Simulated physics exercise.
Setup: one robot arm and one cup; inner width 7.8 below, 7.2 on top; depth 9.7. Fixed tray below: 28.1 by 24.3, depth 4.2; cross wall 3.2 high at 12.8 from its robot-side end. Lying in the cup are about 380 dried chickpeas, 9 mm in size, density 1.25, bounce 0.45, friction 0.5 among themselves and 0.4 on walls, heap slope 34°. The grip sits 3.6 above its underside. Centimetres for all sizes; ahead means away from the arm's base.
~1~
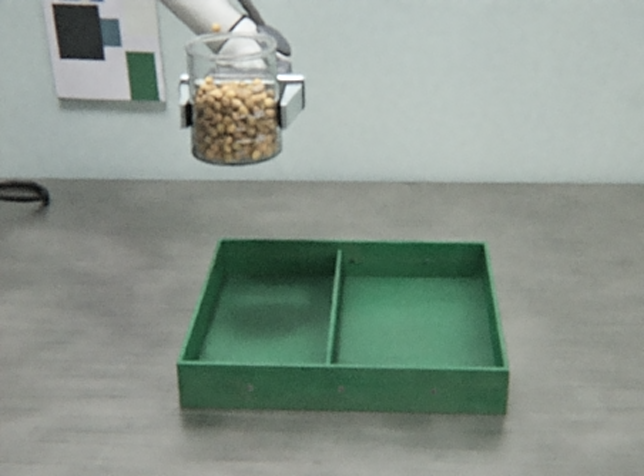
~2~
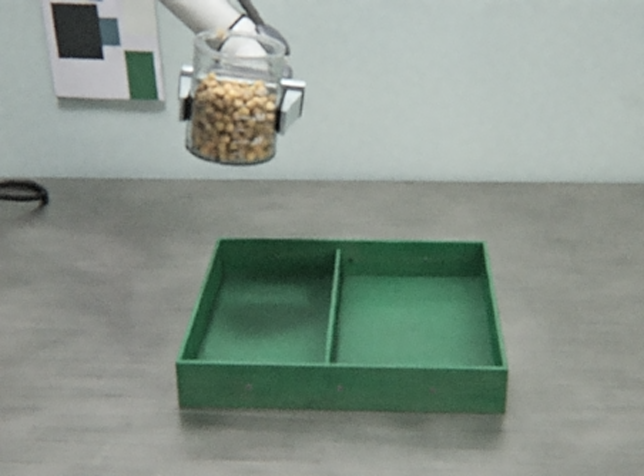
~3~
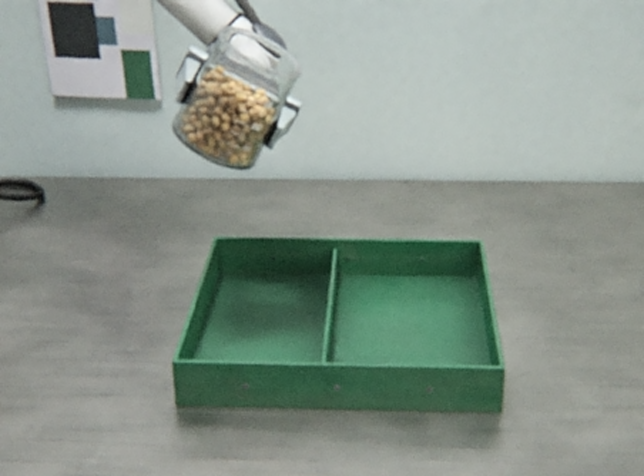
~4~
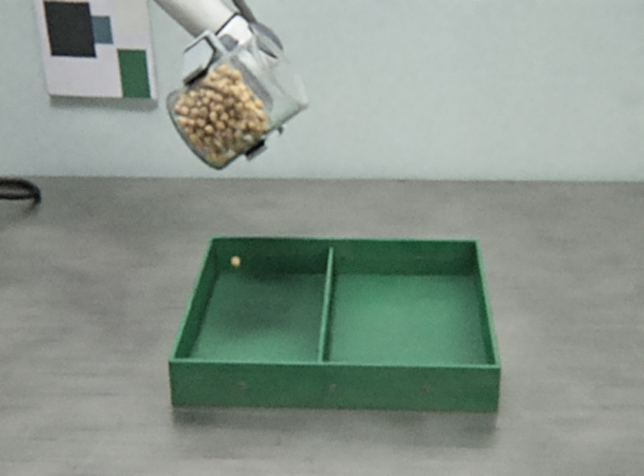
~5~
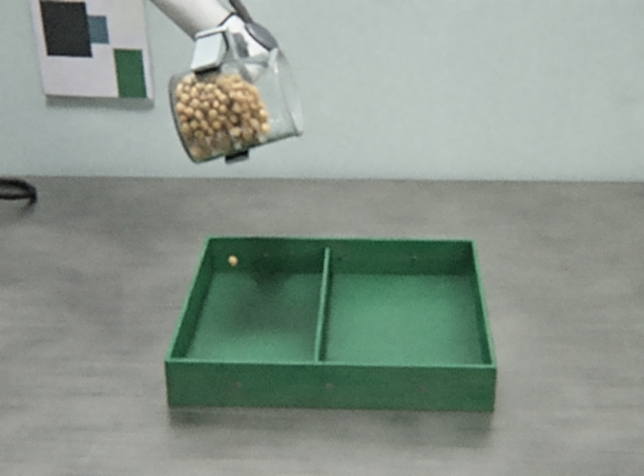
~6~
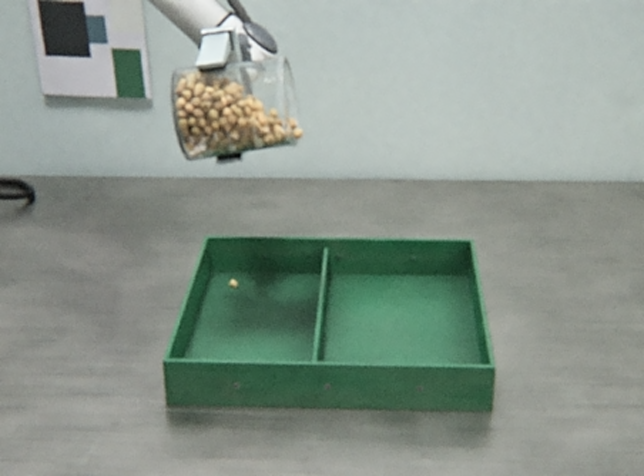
A robot arm holding a clear cup of chickpeas tilted it steadily to the right until it lay nearly on its side above a divided green tray, where a single chickpea sat in the left section.
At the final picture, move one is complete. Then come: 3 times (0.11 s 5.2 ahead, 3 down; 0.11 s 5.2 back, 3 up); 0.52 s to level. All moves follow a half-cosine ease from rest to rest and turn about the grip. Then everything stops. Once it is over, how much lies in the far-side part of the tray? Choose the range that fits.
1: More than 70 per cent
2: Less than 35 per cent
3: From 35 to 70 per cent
From 35 to 70 per cent (3).
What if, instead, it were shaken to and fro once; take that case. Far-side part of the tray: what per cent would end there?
Roughly 25 in a hundred.
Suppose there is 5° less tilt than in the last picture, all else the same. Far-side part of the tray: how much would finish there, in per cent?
About 35 percent.
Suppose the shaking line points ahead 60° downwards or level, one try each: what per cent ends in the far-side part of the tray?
Near 30 and 70 percent respectively.
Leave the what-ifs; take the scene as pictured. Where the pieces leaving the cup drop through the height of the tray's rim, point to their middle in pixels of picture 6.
Close to pixel (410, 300).
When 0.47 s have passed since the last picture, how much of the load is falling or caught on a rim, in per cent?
I'd put it near 12 per cent.
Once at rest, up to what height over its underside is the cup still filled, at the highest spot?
Height at rest: About 5.0 centimetres.
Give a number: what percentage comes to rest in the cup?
Something like 50 percent ends there.
Then, 0.47 s after the last picture, tilted 82° forward, highest piece 25 above the table; 242 in the cup, 76 in the far-side part, 9 on the table or floor, 4 in the robot-side part, 45 in flight or on a rim.
Then, 0.94 s after the last picture, tilted 35° forward, highest piece 26 above the table; 181 in the cup, 161 in the far-side part, 21 on the table or floor, 12 in the robot-side part, 1 in flight or on a rim.
Then, 1.38 s after the last picture, level, highest piece 25 above the table; 181 in the cup, 161 in the far-side part, 22 on the table or floor, 12 in the robot-side part.
Then, 2.43 s after the last picture, level, highest piece 25 above the table; 181 in the cup, 161 in the far-side part, 22 on the table or floor, 12 in the robot-side part.
Final count, 181 in the cup, 161 in the far-side part, 22 on the table or floor, 12 in the robot-side part. That is 43 % in the far-side part of the tray.
